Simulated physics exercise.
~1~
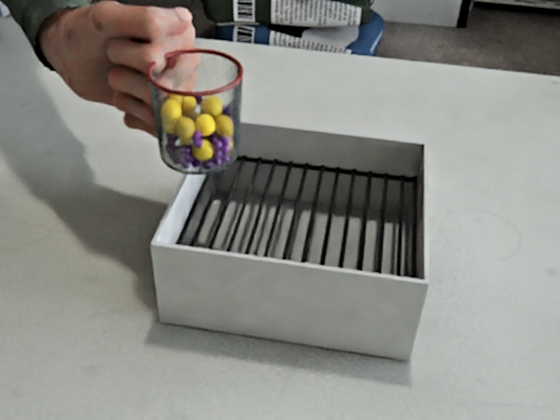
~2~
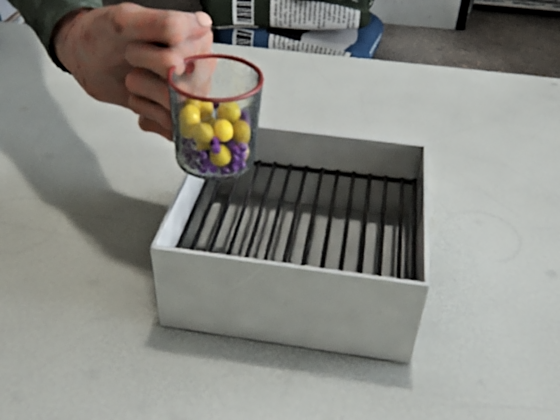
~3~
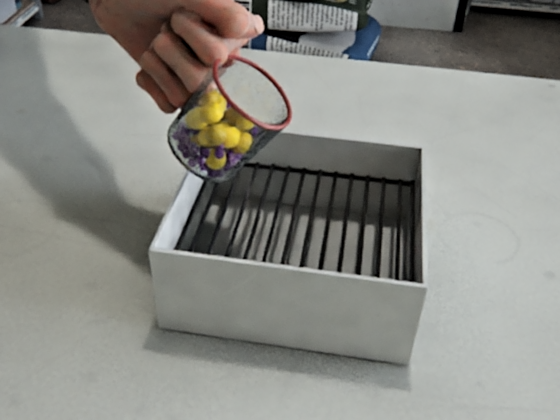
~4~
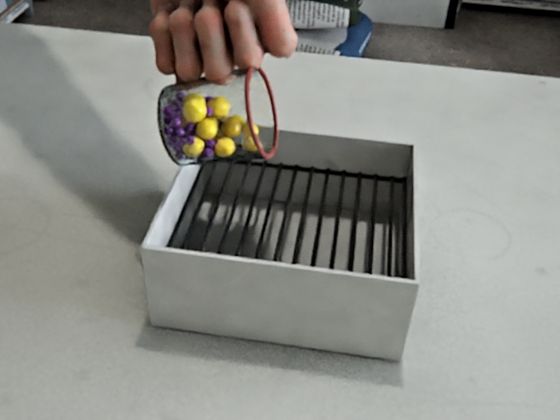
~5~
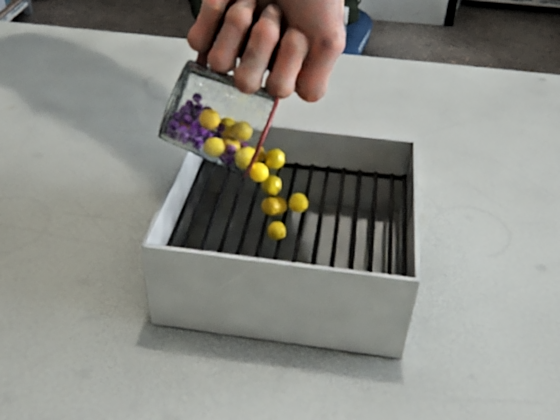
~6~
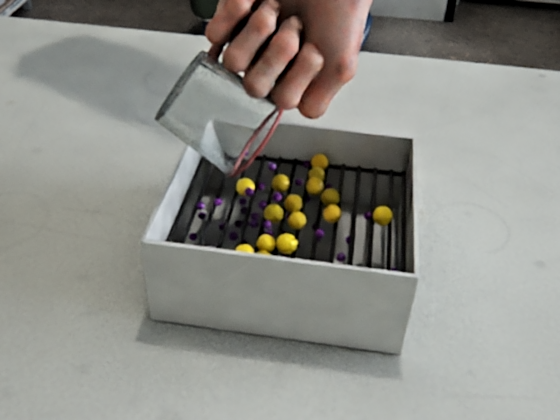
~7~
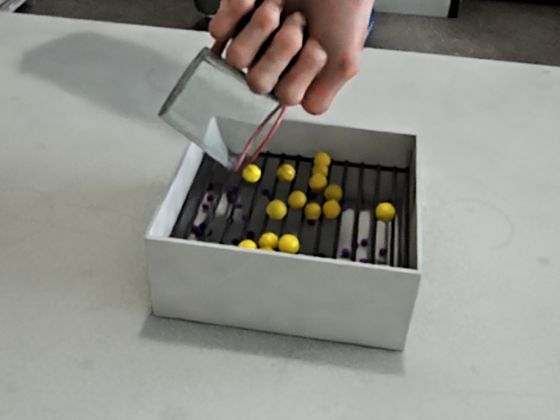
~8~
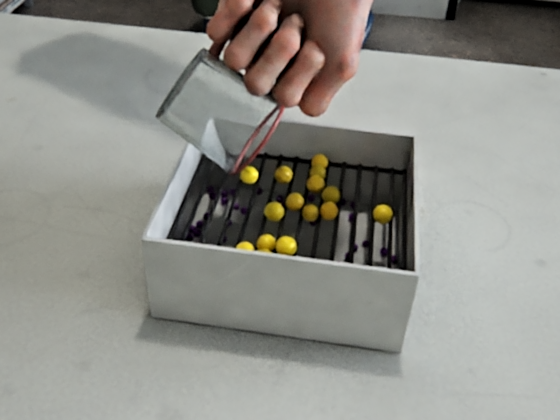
A hand moved a clear cup of yellow balls and small purple bits rightward over an open white box and tipped it until it emptied onto the dark wires, where the yellow balls stayed on top while the purple bits dropped through.
